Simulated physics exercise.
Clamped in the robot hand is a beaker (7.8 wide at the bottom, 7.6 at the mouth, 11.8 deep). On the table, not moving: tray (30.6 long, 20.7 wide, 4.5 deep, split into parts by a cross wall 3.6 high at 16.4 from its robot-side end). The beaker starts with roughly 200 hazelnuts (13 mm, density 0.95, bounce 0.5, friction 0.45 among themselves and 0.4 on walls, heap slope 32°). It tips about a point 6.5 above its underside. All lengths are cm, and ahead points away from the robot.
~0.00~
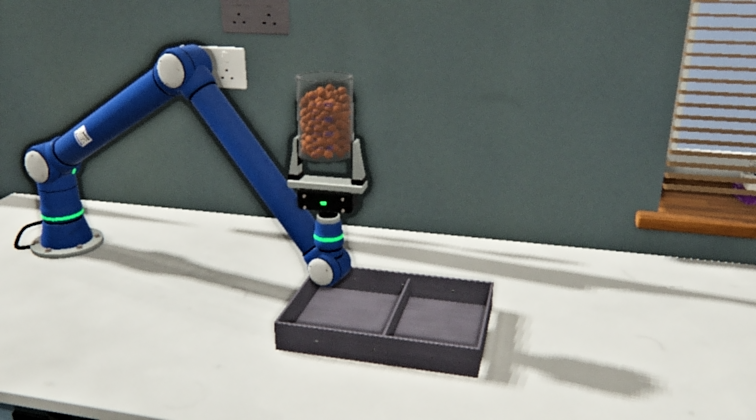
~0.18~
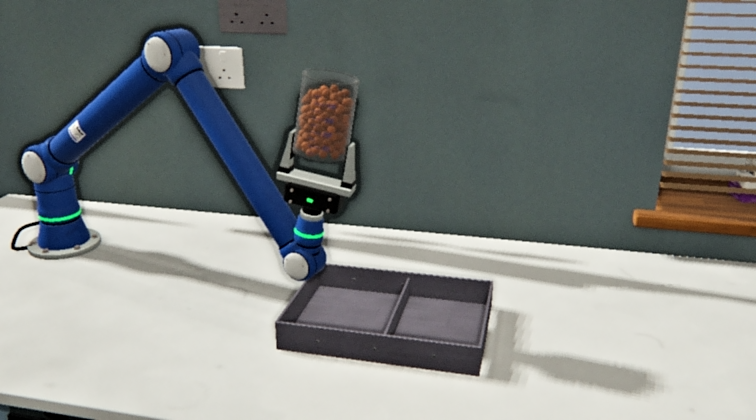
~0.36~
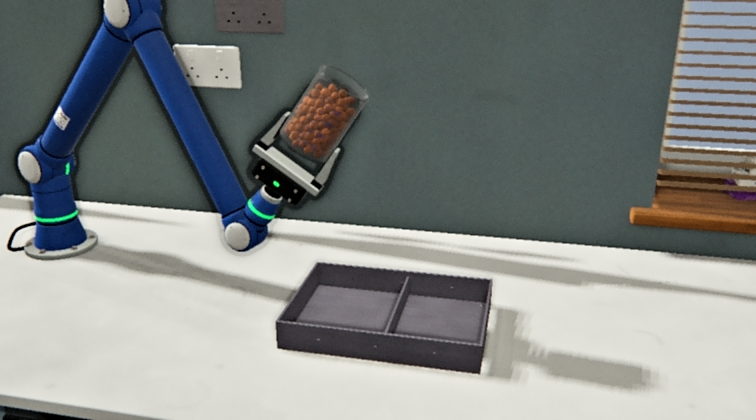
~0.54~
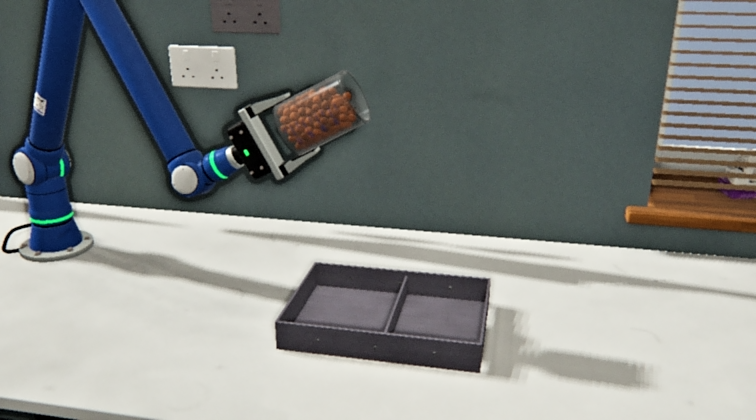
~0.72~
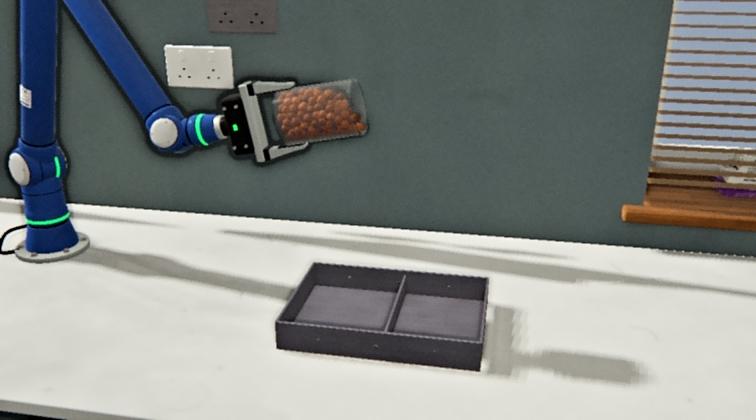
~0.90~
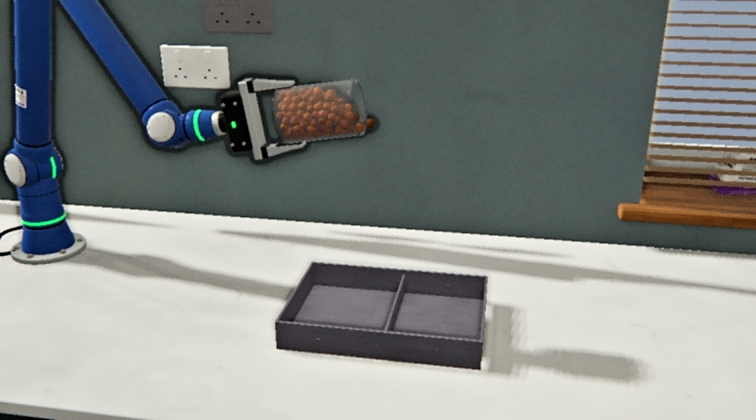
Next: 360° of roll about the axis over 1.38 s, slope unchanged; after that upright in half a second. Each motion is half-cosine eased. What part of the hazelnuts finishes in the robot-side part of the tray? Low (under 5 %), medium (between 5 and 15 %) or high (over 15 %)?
Answer: Medium; between 5 and 15 % of the hazelnuts finish in the robot-side part of the tray.
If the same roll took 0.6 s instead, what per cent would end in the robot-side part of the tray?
In that case some 5 per cent.
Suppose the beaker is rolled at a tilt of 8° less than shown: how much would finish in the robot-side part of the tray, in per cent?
In that case some 5 per cent.
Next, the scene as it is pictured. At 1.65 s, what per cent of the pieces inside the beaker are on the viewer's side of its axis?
Roughly 40 per cent.
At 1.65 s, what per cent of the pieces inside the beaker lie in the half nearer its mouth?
Roughly 40 per cent.
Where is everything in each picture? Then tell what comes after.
Beaker middle at (326, 117), upright; upper third of the load around (327, 105), from x 305 to 350, top at y 90; 198 in the beaker, in the first picture.
Beaker middle at (325, 117), tipped 10°; upper third of the load around (325, 104), from x 300 to 350, top at y 90, in the second picture.
Beaker middle at (324, 115), tipped 34°; upper third of the load around (326, 103), from x 290 to 350, top at y 85, in the third picture.
Beaker middle at (321, 114), tipped 62°; upper third of the load around (320, 104), from x 280 to 350, top at y 90, in the fourth picture.
Beaker middle at (320, 112), tipped 79°; upper third of the load around (310, 101), from x 280 to 360, top at y 90, in the fifth picture.
Beaker middle at (319, 112), tipped 81°; upper third of the load around (309, 101), from x 280 to 370, top at y 90; 198 in the beaker, in the sixth picture.
By 1.65 s, tipped 81°, highest piece 38 above the table; 179 in the beaker, 3 in the far-side part, 1 in the robot-side part, 15 in flight or on a rim.
By 2.40 s, tipped 69°, highest piece 37 above the table; 150 in the beaker, 27 in the far-side part, 13 in the robot-side part, 2 on the table or floor, 6 in flight or on a rim.
By 2.98 s, upright, highest piece 38 above the table; 149 in the beaker, 32 in the far-side part, 15 in the robot-side part, 2 on the table or floor.
By 3.68 s, upright, highest piece 37 above the table; 149 in the beaker, 32 in the far-side part, 15 in the robot-side part, 2 on the table or floor.
Final count, 149 in the beaker, 32 in the far-side part, 15 in the robot-side part, 2 on the table or floor. That is 8 % in the robot-side part of the tray.
